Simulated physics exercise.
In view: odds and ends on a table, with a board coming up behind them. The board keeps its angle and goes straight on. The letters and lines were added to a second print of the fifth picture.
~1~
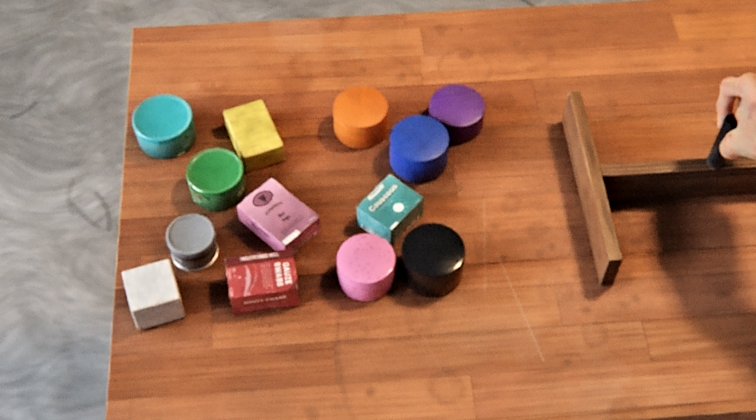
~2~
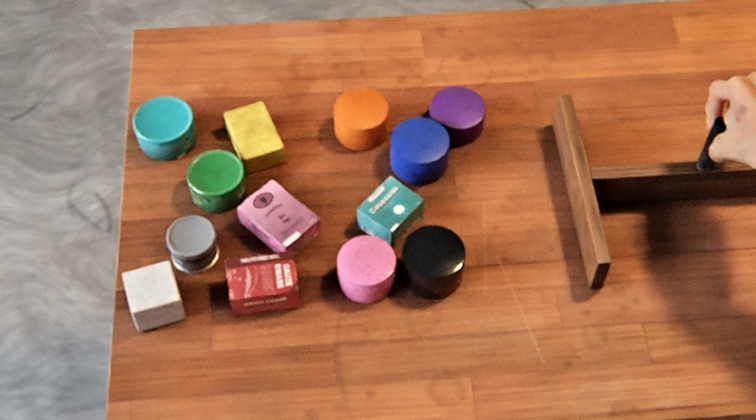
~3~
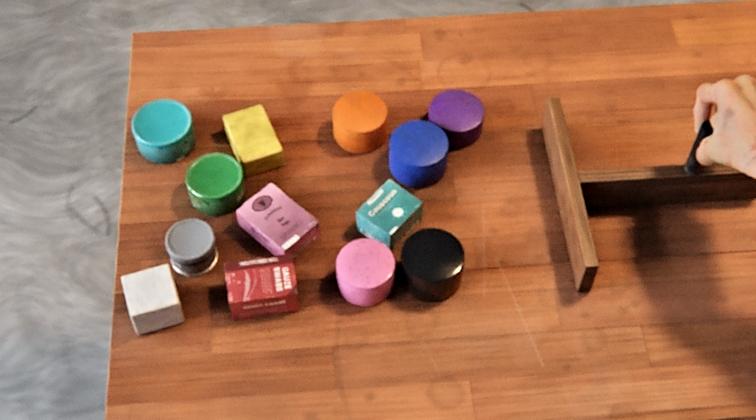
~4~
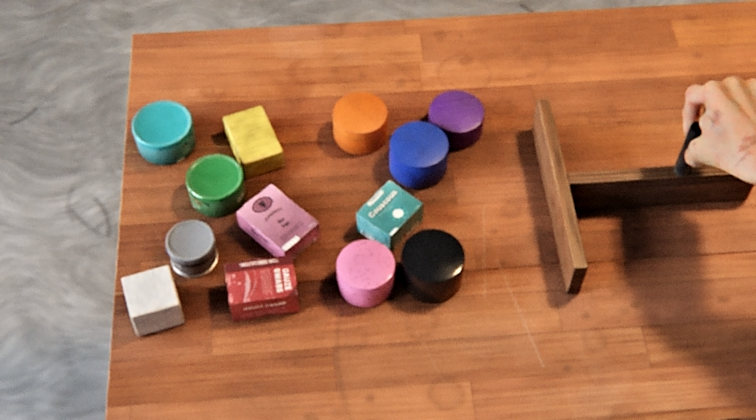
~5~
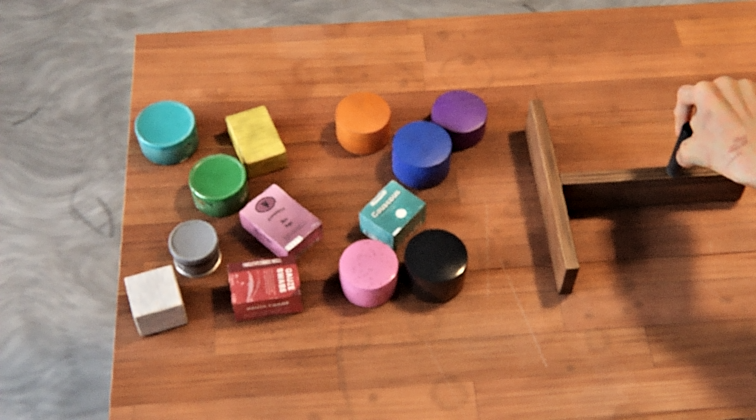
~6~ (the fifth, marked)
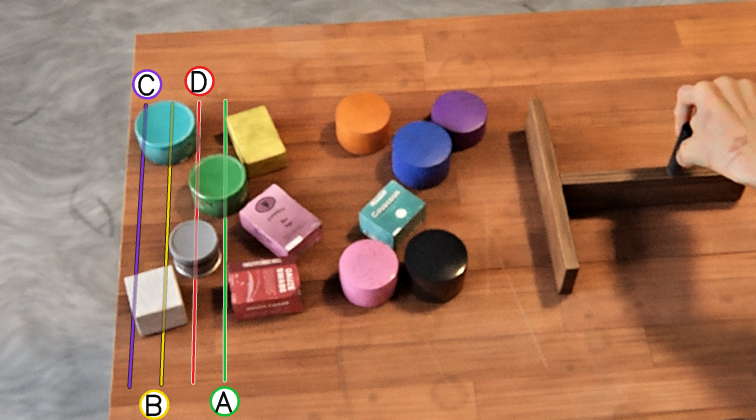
On a wooden tabletop, colourful tubs, boxes and blocks sit in a loose spread to the left of a long dark board, which a hand grips by its handle at the right. The hand slides the board slowly a short way left, narrowing the gap, while the objects stay in place.
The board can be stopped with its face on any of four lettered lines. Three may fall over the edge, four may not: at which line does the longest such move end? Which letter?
It should halt at A.
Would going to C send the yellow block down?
No.
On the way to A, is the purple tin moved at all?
Yes.
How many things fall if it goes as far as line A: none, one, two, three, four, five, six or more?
In all, three.
On the marked copy, A at (225, 228); B at (167, 232); C at (138, 234); D at (196, 230).
Taking A. A third of the way, board (436, 186); purple tin (408, 107); pink pot (344, 276).
Two thirds of the way, board (318, 194); white block (95, 315); red box (160, 310).
When it is over, board (226, 199); white block over the edge; grey tin over the edge; three fallen.
As for the rest, B drops six; C drops nine; D drops six.
